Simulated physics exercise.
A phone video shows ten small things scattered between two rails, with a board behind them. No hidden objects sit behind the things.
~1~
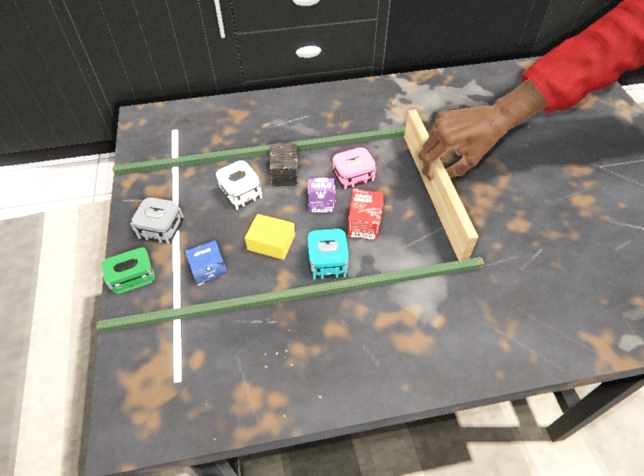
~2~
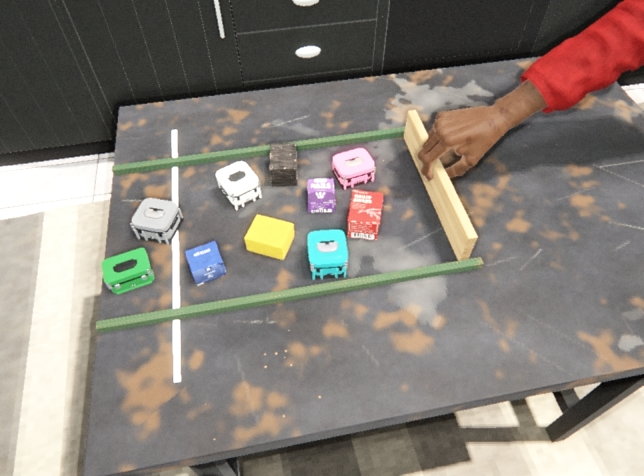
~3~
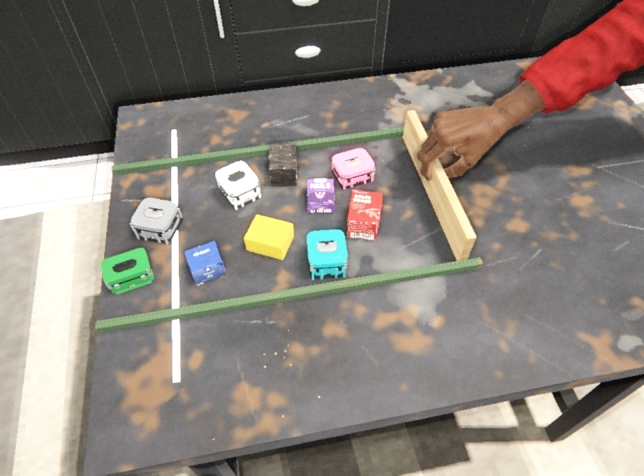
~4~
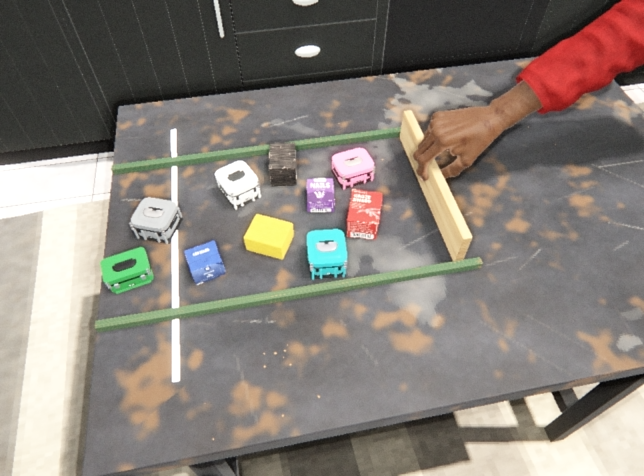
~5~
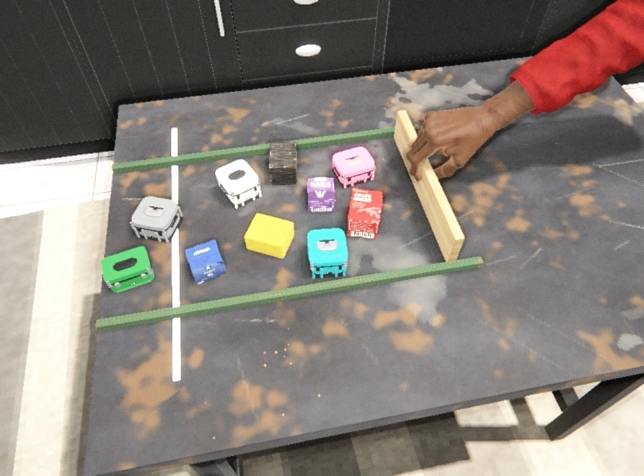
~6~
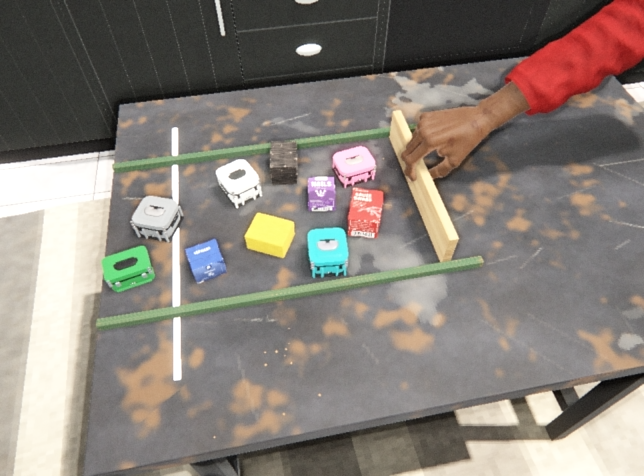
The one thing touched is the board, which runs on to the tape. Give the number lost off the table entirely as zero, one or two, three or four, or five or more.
Lost off the table: One or two.
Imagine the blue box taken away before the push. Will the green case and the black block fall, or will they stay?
Well, the green case goes off the edge while the black block is still there.
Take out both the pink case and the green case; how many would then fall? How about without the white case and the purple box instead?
0, then 1.
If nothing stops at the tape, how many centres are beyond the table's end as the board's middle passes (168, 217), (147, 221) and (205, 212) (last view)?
Counts by place: 1 / 6 / 0.
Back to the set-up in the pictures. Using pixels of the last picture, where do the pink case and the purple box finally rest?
Final spots - pink case (152, 189), purple box (157, 215).
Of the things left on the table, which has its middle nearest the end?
Result: The grey case.
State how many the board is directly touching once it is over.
It touches 4.
Soon after, none off yet; green case at rest near (129, 270); grey case at rest near (158, 219); blue box at rest near (206, 261).
Then, none off yet; green case at rest near (129, 270); grey case at rest near (158, 219); blue box moved a little near (192, 269).
Further on, none off yet; green case moved a little near (116, 274); grey case moved about its own width near (135, 230); blue box moved well along near (158, 288).
At rest, the number that fall off is one or two; fallen, green case.
